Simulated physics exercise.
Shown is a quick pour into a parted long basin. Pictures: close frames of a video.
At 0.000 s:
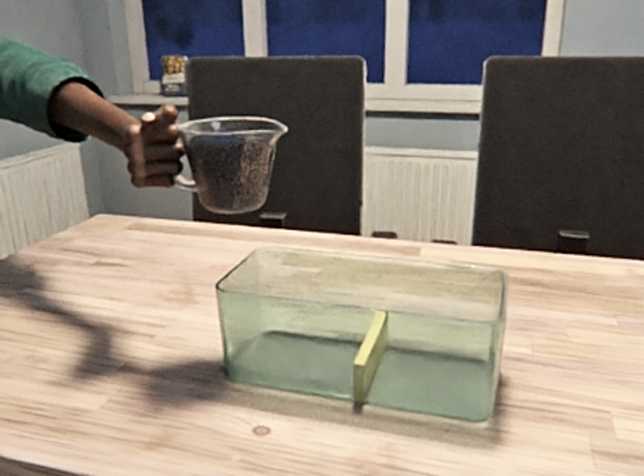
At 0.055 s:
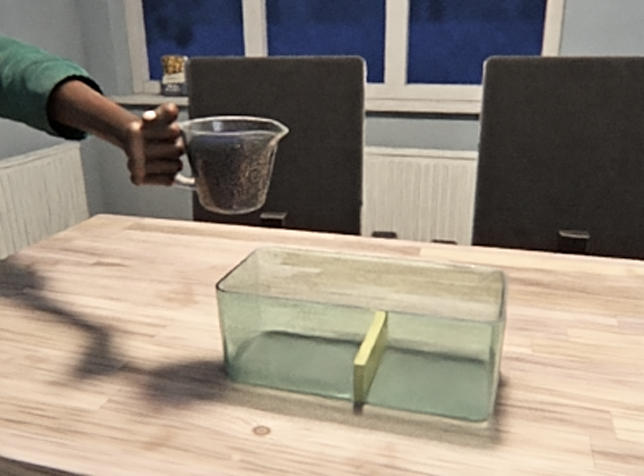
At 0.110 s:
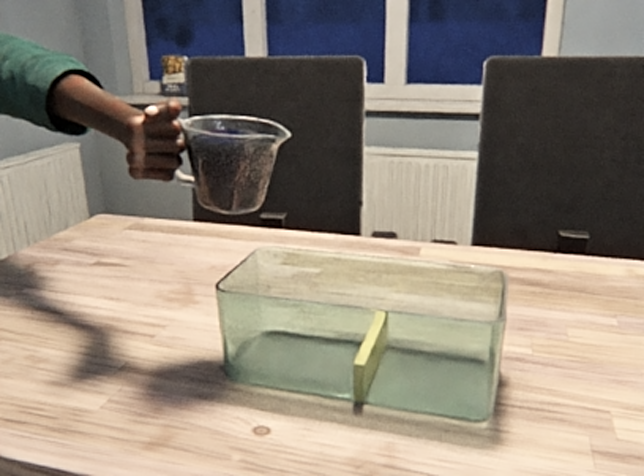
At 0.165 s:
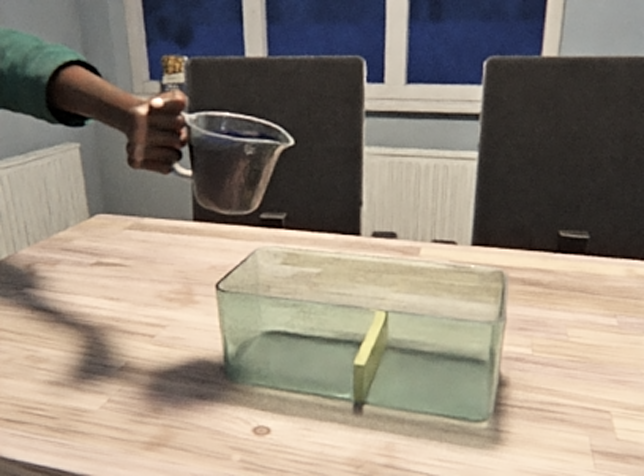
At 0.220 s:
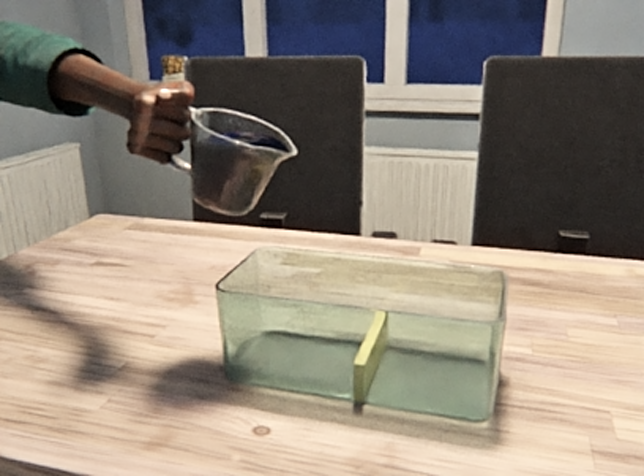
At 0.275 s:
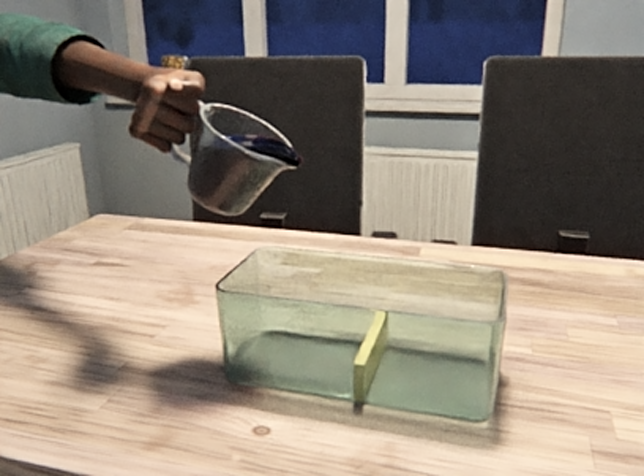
Hand in a green sleeve gradually tilting a clear jug of dark liquid rightward above a divided glass basin on a wooden table.
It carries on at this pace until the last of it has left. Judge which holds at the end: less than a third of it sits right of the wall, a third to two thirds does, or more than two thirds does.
The bottom band.
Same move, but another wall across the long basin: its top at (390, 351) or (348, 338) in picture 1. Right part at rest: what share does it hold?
In turn 15 and 25 in a hundred.
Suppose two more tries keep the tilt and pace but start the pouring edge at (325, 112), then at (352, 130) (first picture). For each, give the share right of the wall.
Roughly 50 in a hundred the first time and 85 in a hundred the second.
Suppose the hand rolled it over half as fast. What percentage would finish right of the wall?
Around 5 percent ends up there.
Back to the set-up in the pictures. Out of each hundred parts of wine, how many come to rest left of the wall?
About 95 percent.
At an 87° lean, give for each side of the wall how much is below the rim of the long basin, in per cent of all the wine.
Left about 30, right about 0.
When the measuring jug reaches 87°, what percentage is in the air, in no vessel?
25 %.
A moment on, the measuring jug is tipped on its side and 42 per cent is still to pour, 32 is left of the wall and 0 right of it.
Next, the measuring jug is tipped right over and 5 per cent is still to pour, 85 is left of the wall and 1 right of it.
Then the measuring jug is tipped right over and 0 per cent is still to pour, 92 is left of the wall and 5 right of it.
Later the measuring jug is tipped right over and 0 per cent is still to pour, 93 is left of the wall and 5 right of it.
At rest 93 per cent lies left of the wall, 5 right of it and 3 outside.
